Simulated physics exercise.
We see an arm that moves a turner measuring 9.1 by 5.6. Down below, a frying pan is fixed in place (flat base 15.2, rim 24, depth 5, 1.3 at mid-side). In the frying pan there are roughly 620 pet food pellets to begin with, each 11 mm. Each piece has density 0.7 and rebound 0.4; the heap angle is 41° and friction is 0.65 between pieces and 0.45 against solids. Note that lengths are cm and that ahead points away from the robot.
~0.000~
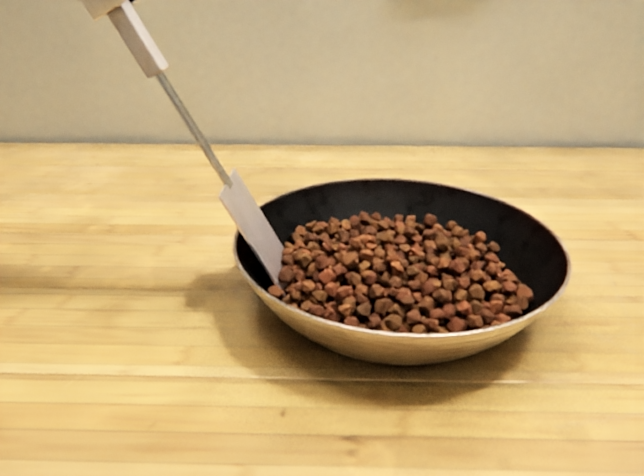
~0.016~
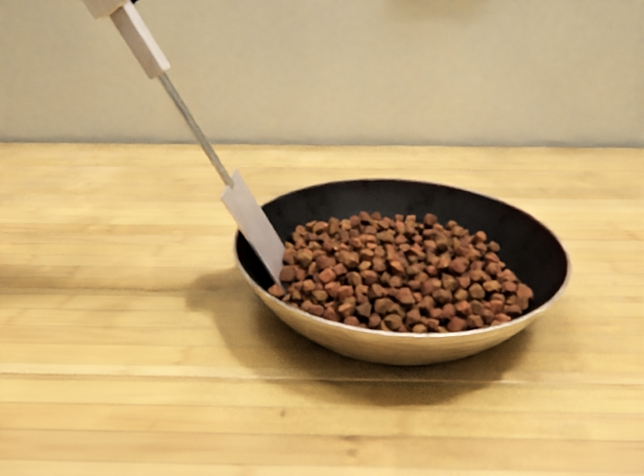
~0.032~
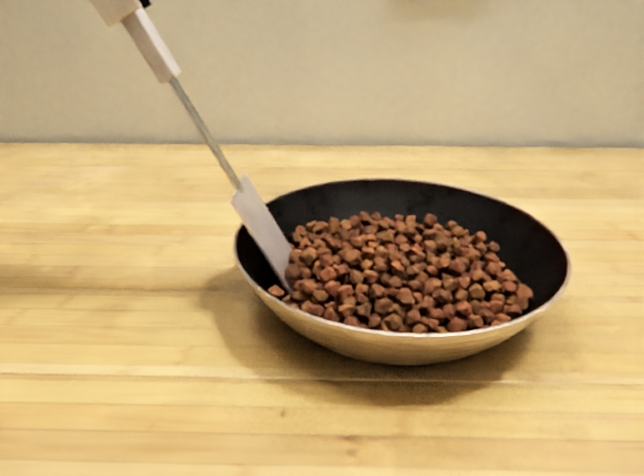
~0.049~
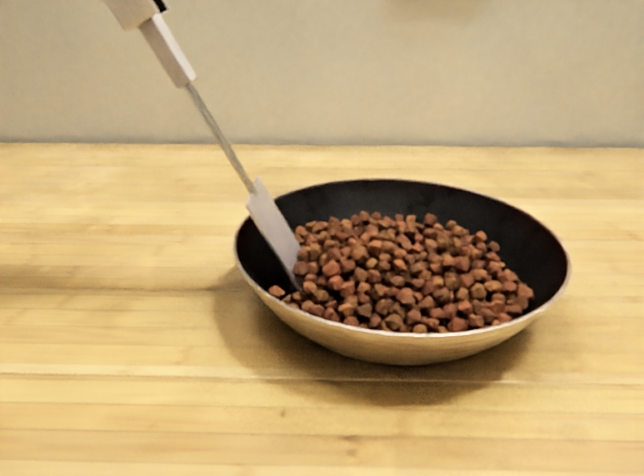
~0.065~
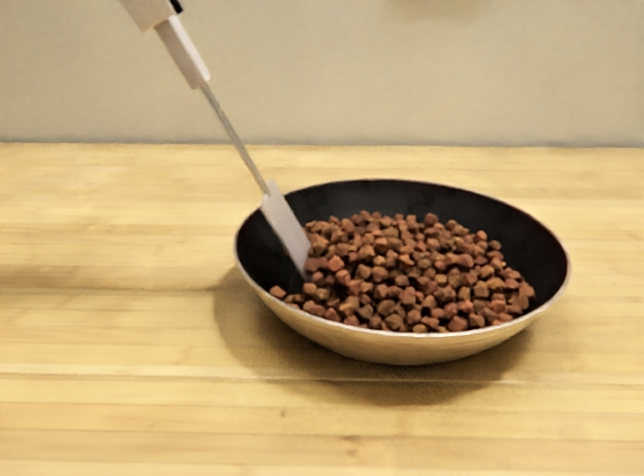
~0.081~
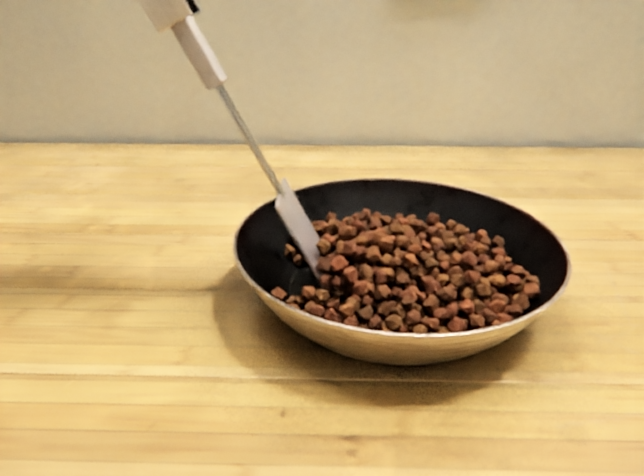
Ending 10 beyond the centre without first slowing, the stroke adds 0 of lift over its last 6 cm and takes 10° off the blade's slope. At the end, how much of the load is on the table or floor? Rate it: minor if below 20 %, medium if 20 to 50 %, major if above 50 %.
Rating: Medium.
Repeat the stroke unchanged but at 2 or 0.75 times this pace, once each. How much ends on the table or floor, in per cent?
Around 40 per cent, then around 25 per cent, would end on the table or floor.
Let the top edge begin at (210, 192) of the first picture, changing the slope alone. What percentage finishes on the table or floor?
Roughly 25%.
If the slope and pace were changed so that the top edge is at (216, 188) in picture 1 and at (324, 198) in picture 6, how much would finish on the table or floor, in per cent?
I'd put it at roughly 35 per cent.
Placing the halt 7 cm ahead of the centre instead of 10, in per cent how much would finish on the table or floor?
Near 10 per cent.
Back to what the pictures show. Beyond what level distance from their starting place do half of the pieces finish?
The answer is about 3 cm.
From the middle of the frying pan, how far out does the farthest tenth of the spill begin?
Around 25 centimetres.
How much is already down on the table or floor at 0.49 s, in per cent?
Fraction noted: Close to 25 per cent.
By 0.17 s, sloping 63°, highest piece 6 above the table; 618 in the frying pan.
By 0.25 s, sloping 60°, highest piece 8 above the table; 605 in the frying pan, 13 on the blade or in flight.
By 0.49 s, sloping 53°, highest piece 8 above the table; 416 in the frying pan, 151 on the table or floor, 51 on the blade or in flight.
By 1.54 s, sloping 53°, highest piece 5 above the table; 416 in the frying pan, 202 on the table or floor.
Final count, 416 in the frying pan, 202 on the table or floor. That is 33 % on the table or floor.
